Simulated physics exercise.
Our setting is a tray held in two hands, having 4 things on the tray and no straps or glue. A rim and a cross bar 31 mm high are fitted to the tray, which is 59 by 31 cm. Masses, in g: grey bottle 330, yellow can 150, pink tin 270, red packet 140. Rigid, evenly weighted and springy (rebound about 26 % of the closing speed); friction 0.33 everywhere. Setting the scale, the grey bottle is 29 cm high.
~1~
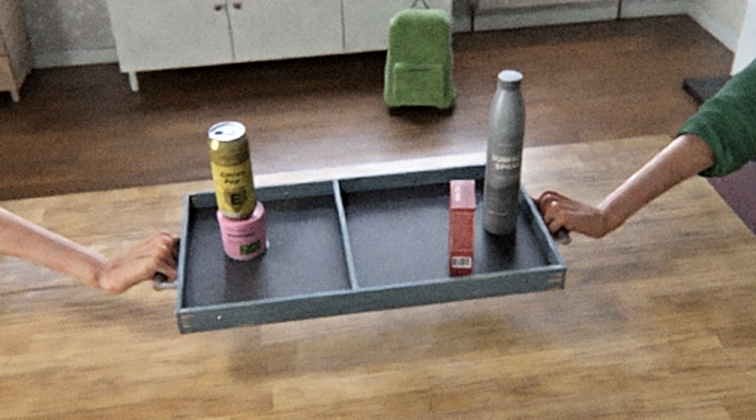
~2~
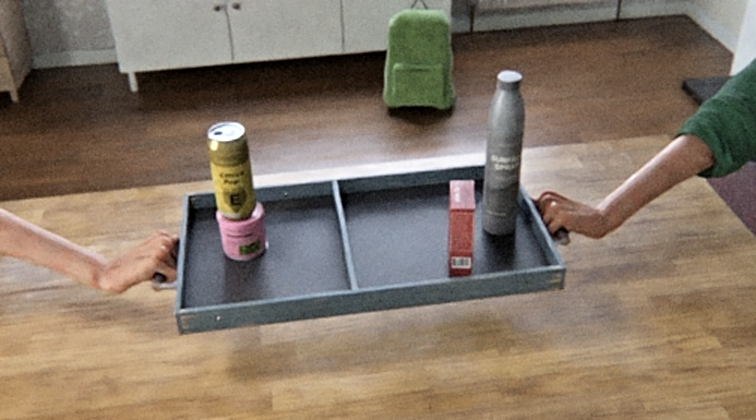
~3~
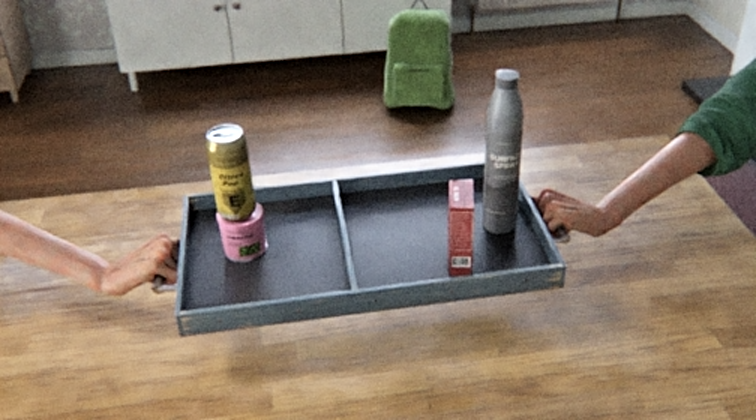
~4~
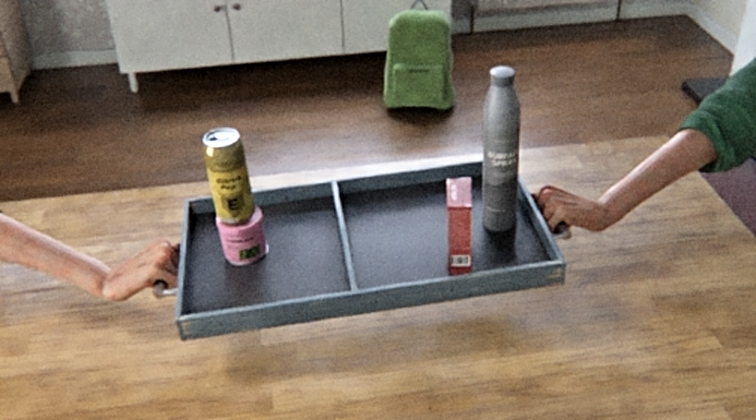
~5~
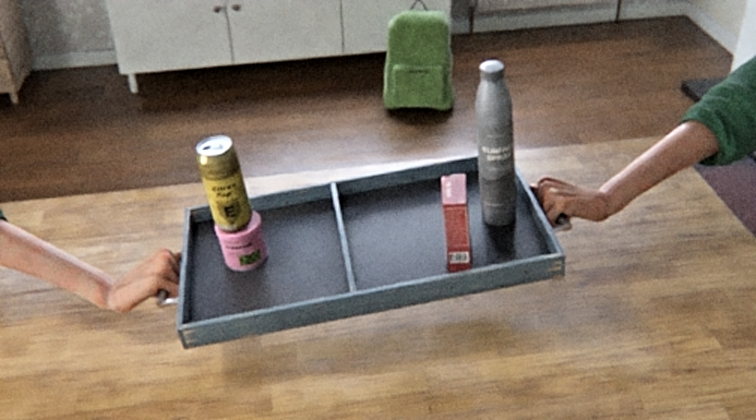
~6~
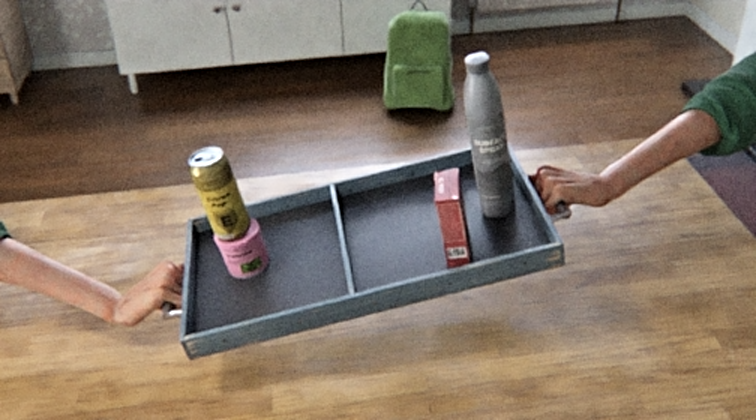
Two hands hold a tray of containers level, then tilt its left side down.
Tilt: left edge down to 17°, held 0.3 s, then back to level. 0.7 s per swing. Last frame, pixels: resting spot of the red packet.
(395, 263).
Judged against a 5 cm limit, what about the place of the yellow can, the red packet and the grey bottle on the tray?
First, the yellow can stays in its position; second, the red packet is moved away; third, the grey bottle is moved away.
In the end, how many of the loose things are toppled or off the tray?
All told, 2.
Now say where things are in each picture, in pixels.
The first frame shows tray level; red packet (462, 229); grey bottle (504, 155).
The second frame shows tray level; pink tin (243, 230); grey bottle (504, 155).
The third frame shows tray level; yellow can (231, 175); pink tin (243, 231).
The fourth frame shows tray at 2°, left edge down; grey bottle (501, 152); yellow can (229, 179).
The fifth frame shows tray at 5°, left edge down; pink tin (242, 240); grey bottle (495, 146).
The sixth frame shows tray at 10°, left edge down; red packet (453, 219); yellow can (221, 195).
Then, 0.50 s past the last view, tray at 17°, left edge down; red packet tipped 27° against what carries it near (425, 215); grey bottle tipped 67° against what carries it.
Then, 0.70 s past the last view, tray at 17°, left edge down; red packet on its side near (391, 257); grey bottle on its side.
Finally, on their side or leaning hard on the tray, grey bottle and red packet; the other 2 still in place (within 5 cm). Final places as that camera would see them, red packet near (395, 263).
